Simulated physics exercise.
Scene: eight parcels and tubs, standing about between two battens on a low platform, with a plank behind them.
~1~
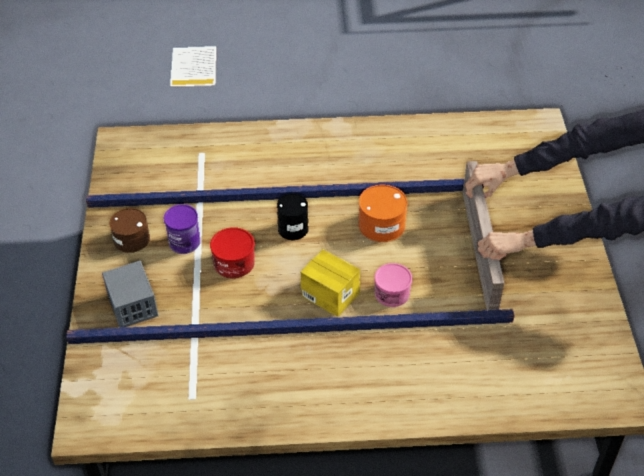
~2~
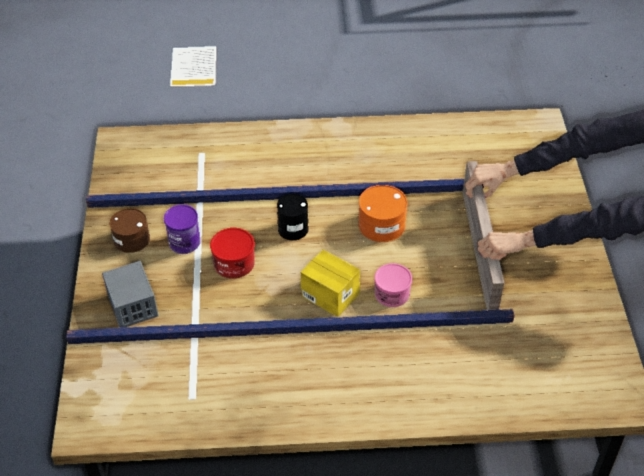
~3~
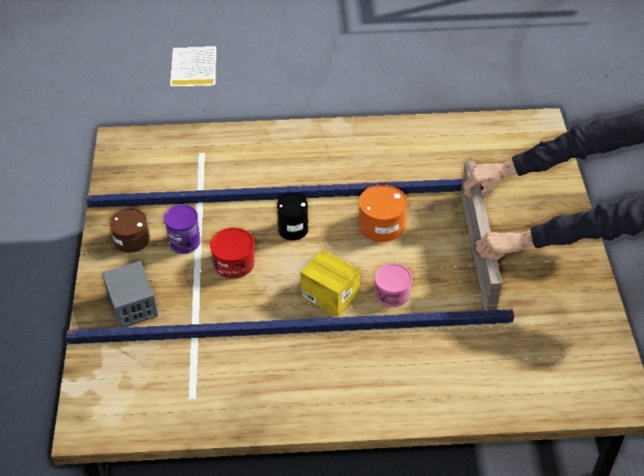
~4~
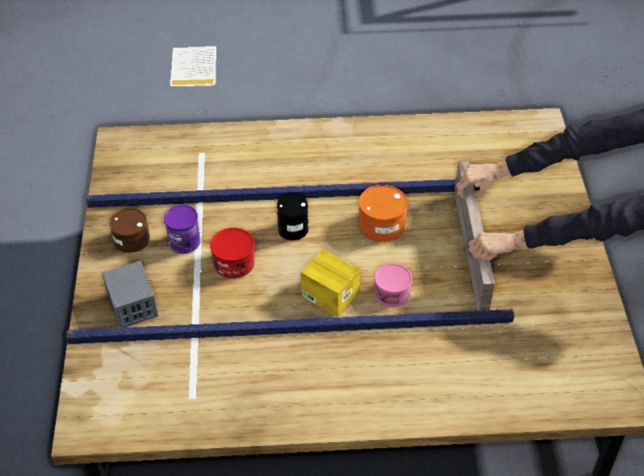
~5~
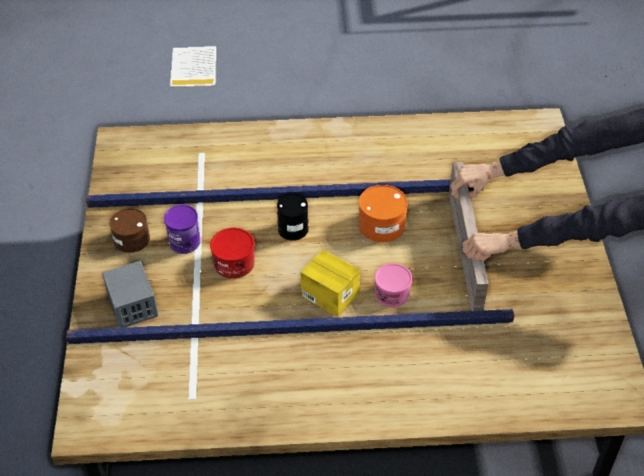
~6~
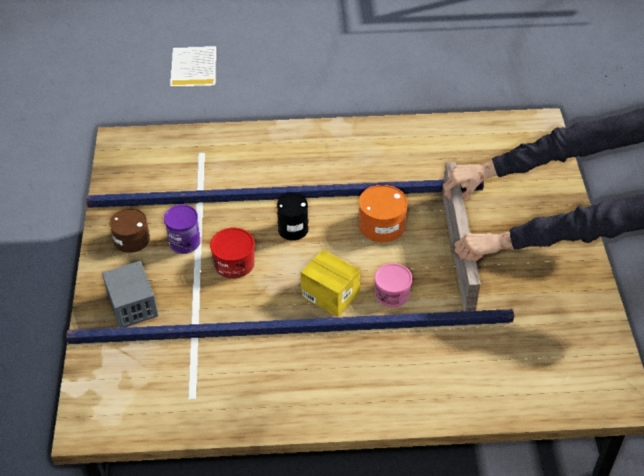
On a wooden table, two hands slide a plank slightly left behind several unmoving tubs and boxes.
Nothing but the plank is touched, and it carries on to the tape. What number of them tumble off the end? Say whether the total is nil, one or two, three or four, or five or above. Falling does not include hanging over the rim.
Nothing falls.
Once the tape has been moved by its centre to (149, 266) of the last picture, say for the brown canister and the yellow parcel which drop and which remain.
Outcome - brown canister: It does not stay; yellow parcel: It stays where it is.
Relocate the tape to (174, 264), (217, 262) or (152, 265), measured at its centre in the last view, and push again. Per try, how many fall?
So, reaching the ground: 1, then 0, then 2.
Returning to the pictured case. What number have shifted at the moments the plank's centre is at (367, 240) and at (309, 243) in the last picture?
Up to then 3, and up to the other point 4.
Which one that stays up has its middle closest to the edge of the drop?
The grey crate.
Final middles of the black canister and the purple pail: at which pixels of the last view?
Black canister: About (140, 206); purple pail: About (144, 239).
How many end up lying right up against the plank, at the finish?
It ends up touching 3.
Soon after, none off yet; brown canister at rest near (130, 231); grey crate at rest near (130, 295); purple pail at rest near (183, 230).
In the end, the number that fall off is zero.
